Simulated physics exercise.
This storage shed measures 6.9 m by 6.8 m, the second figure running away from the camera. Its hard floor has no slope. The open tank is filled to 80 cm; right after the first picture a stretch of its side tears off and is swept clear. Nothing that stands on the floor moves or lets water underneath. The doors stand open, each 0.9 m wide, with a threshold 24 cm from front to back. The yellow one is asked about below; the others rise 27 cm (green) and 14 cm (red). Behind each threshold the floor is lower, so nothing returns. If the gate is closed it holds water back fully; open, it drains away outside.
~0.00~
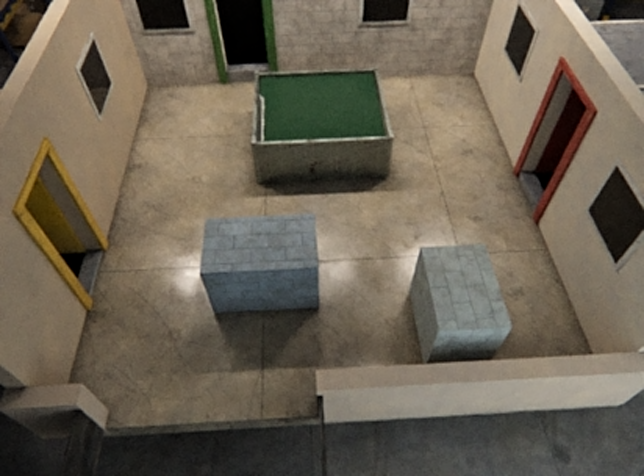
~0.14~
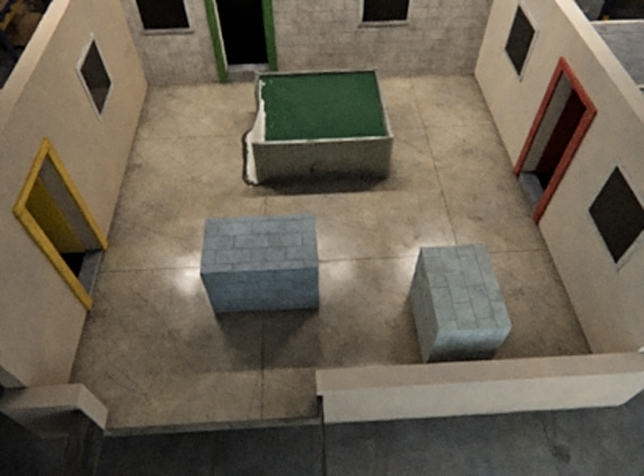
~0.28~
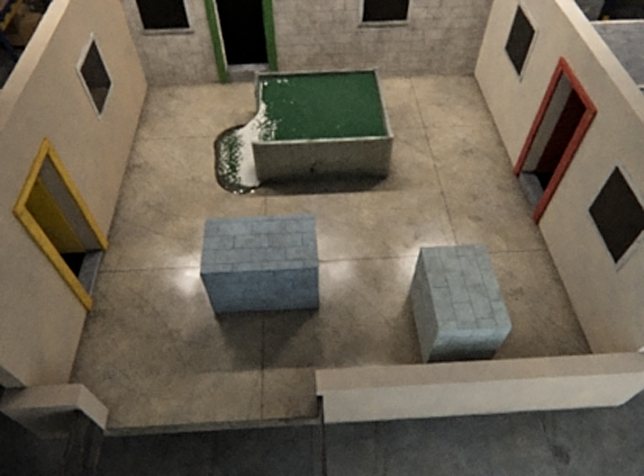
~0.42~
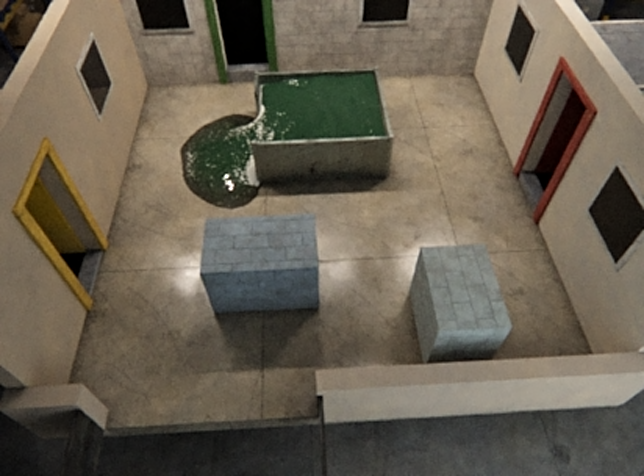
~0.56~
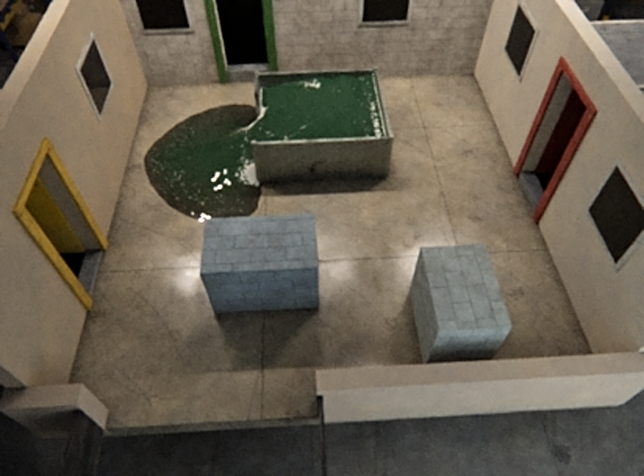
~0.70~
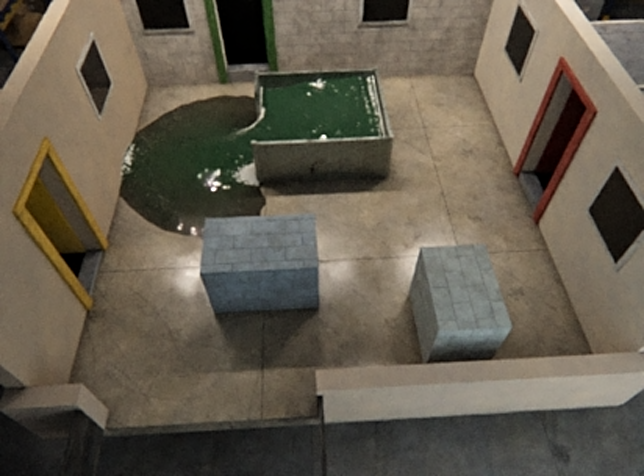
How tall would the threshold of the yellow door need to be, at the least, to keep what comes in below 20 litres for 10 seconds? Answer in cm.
It would have to be roughly 13 cm high.
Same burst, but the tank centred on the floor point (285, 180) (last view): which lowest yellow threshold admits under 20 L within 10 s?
Some 23 cm.
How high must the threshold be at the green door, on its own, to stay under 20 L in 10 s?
About 5.5 cm at green.
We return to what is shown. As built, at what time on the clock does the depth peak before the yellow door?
At about 1.8 s.
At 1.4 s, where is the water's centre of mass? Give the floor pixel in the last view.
Near (264, 153).
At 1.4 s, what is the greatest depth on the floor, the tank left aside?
Up to some 44 cm.
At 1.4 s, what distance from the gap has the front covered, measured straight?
Some 3.6 m out.
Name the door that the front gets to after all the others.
The red one.
After 1.4 s water covers 20 % of the floor, deepest (44 cm) near (135, 175); 10 cm at the yellow door, 0 litres in over its 6 cm threshold.
After 3.0 s water covers 40 % of the floor, deepest (35 cm) near (146, 95); 13 cm at the yellow door, 51 litres in over its 6 cm threshold.
After 10.0 s water covers 90 % of the floor, deepest (10 cm) near (450, 83); 5 cm at the yellow door, 84 litres in over its 6 cm threshold.
At the yellow door as built, the water arrived by 1.3 s and peaked near 17 cm at 1.8 s.
Run again over the same 10 s with other heights there, 30 litres in over 11 cm, 11 litres over 15 cm. The limit of 20 litres is kept from about 13 cm up.
